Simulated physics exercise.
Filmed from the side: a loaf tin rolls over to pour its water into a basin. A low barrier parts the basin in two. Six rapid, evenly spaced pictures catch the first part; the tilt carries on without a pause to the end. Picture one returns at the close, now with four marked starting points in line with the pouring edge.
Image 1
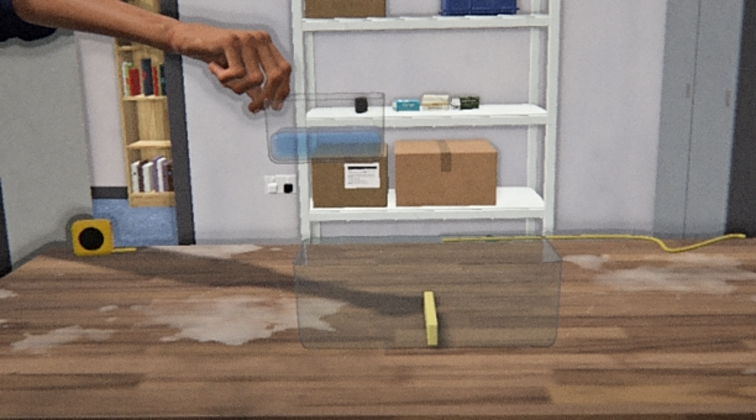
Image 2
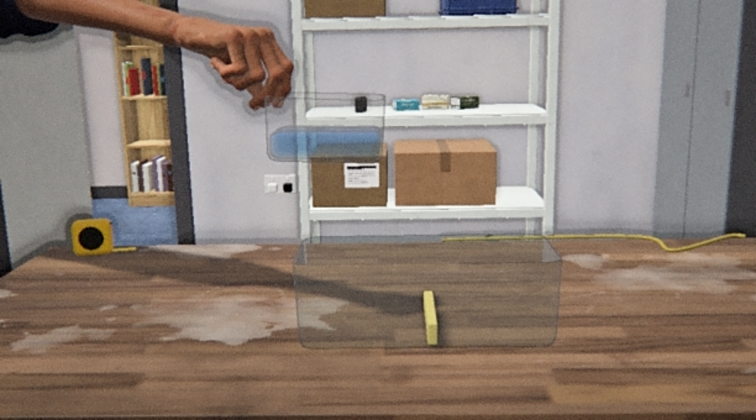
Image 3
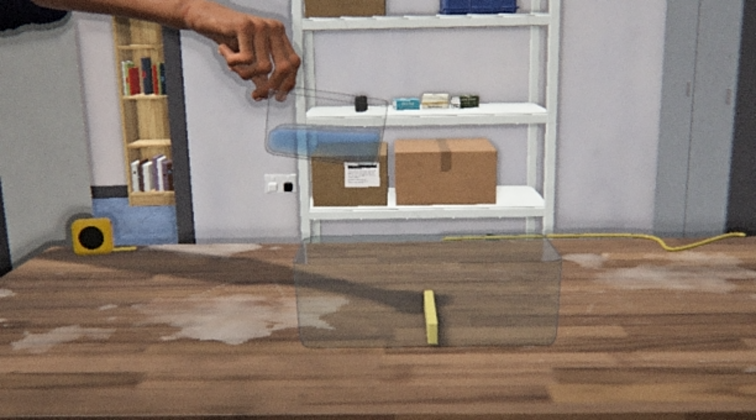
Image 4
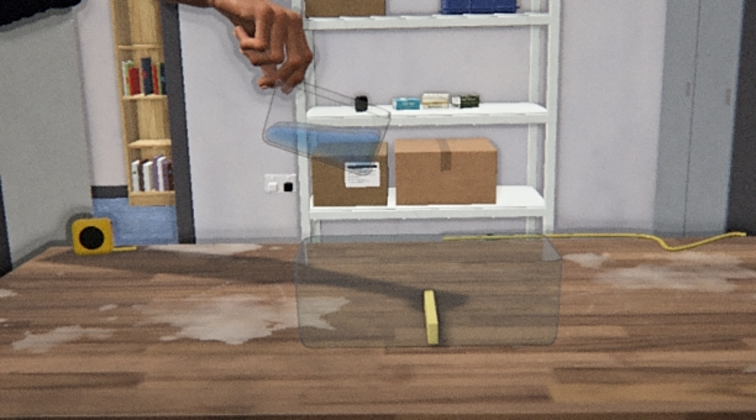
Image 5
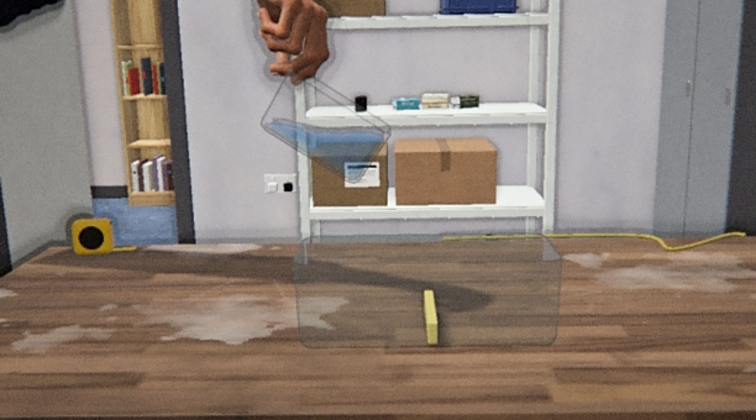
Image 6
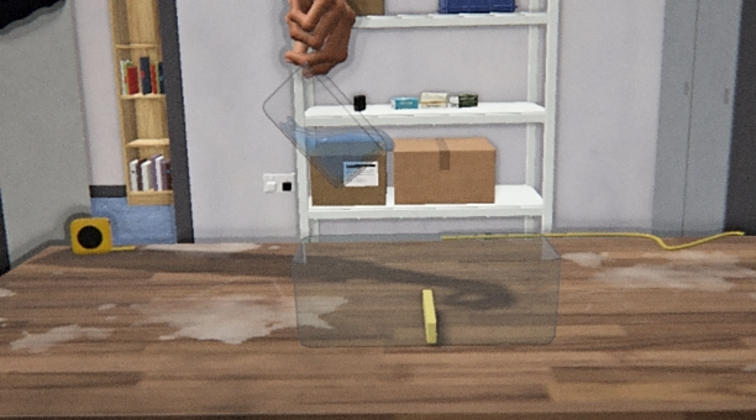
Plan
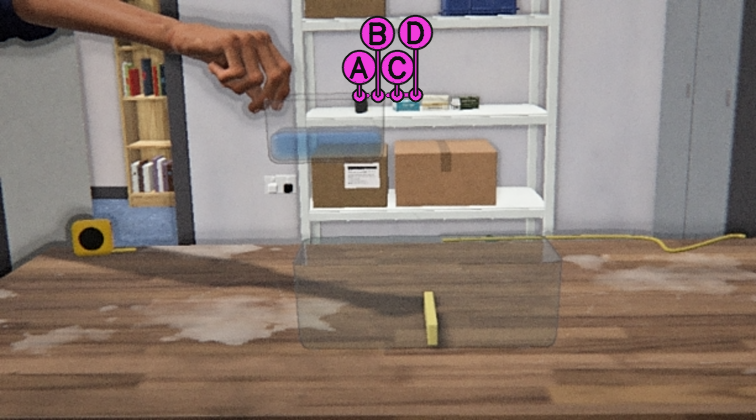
Above a clear basin on a wooden table, a hand tilts a clear container of water rightward.
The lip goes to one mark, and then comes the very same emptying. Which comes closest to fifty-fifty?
Use dot C.
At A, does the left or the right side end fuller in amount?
The left side.
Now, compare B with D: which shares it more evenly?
The answer is D.
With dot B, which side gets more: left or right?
The left side.
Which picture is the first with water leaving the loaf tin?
Picture 6.
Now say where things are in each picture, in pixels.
In the first picture, upright, lip at (382, 95); basin from (300, 347) to (556, 345); top of the wall at (431, 307); nothing has left yet.
In the second picture, tipped about 2°, lip at (383, 97); nothing has left yet.
In the third picture, tipped about 9°, lip at (386, 103); nothing has left yet.
In the fourth picture, tipped about 20°, lip at (389, 114); nothing has left yet.
In the fifth picture, tipped about 33°, lip at (389, 129); nothing has left yet.
In the sixth picture, tipped about 49°, lip at (385, 145); water is over the lip, down to (389, 148).
In magenta, A at (359, 95); B at (378, 95); C at (396, 95); D at (415, 94).
If A is chosen, about 87 % ends left of the wall and 12 % right of it.
If B is chosen, about 73 % ends left of the wall and 26 % right of it.
If C is chosen, about 49 % ends left of the wall and 50 % right of it.
If D is chosen, about 40 % ends left of the wall and 59 % right of it.
